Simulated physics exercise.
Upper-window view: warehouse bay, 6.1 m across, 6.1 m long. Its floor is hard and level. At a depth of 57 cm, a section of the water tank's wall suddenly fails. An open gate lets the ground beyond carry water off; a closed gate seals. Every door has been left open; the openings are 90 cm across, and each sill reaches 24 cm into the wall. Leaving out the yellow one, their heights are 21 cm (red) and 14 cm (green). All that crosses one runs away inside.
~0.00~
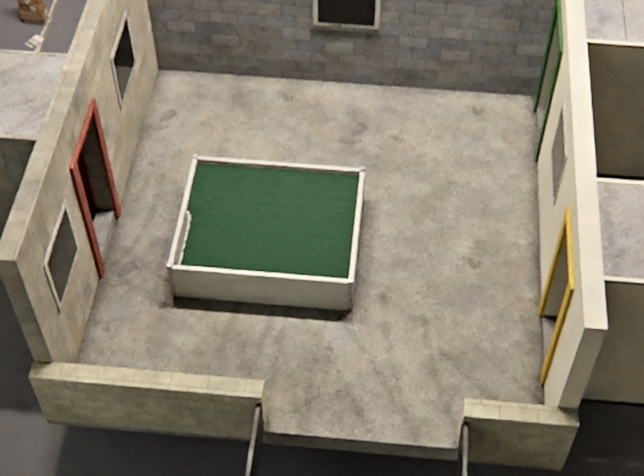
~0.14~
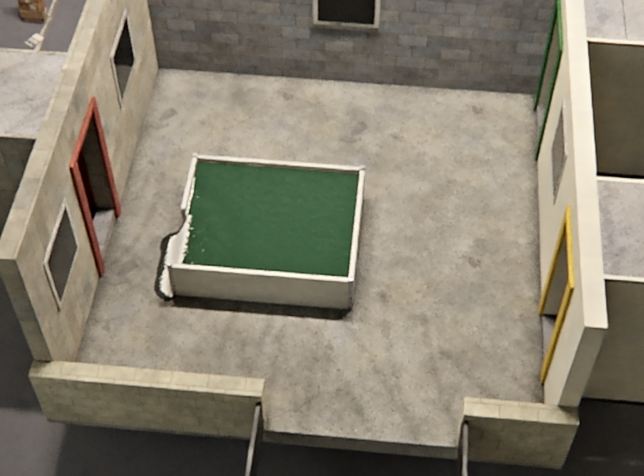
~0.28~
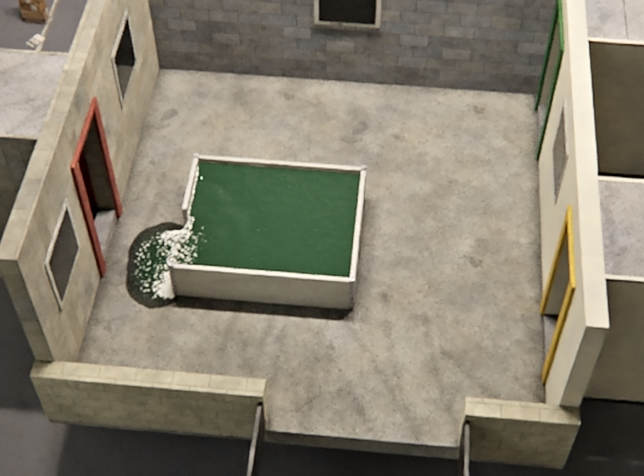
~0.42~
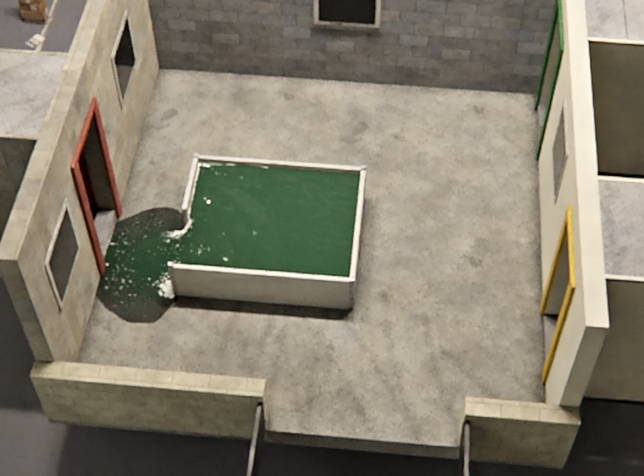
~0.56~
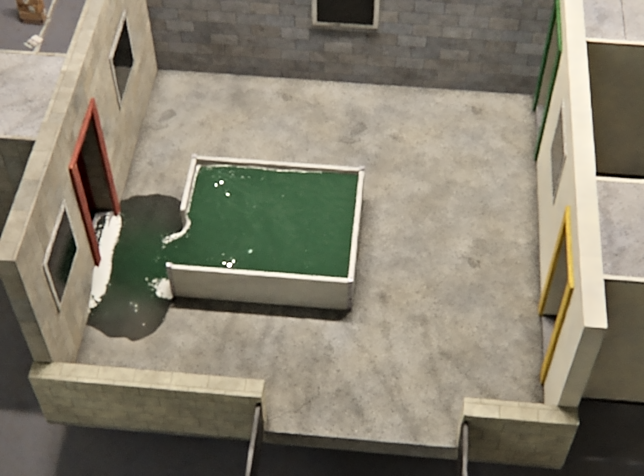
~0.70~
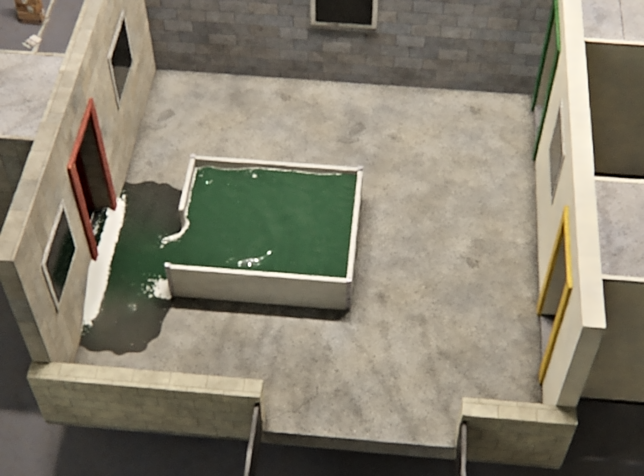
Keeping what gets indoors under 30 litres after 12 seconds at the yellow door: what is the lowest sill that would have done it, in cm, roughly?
Close to 8.5 cm is just enough.
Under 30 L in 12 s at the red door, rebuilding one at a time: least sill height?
Red: 33 cm.
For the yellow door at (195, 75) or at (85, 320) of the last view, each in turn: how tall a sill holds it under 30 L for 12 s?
Around 10.0 and 21 cm respectively.
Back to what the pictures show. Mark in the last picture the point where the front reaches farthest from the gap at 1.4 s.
Look about (142, 124) in the last picture.
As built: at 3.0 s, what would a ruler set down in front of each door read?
Reading in centimetres: Red = 29, green = 0, yellow = 0.
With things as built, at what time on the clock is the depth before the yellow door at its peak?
Crest at t of about 5.0 s.
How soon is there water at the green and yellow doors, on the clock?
Times: Green = 6.0 s, yellow = 4.0 s.
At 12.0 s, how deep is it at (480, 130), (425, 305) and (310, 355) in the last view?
First 8, then 3, then 4 cm.
After 1.4 s water covers 10 % of the floor, deepest (42 cm) near (100, 272); it has not reached the yellow door.
After 3.0 s water covers 40 % of the floor, deepest (32 cm) near (69, 384); it has not reached the yellow door.
After 12.0 s water covers 95 % of the floor, deepest (9 cm) near (69, 384); 8 cm at the yellow door, 91 litres in over its 6 cm sill.
At the yellow door as built, the water arrived by 4.3 s and peaked near 13 cm at 5.2 s.
Run again over the same 12 s with other heights there, 52 litres in over 7.5 cm, 9 litres over 10.5 cm. The limit of 30 litres is kept from about 8.5 cm up.
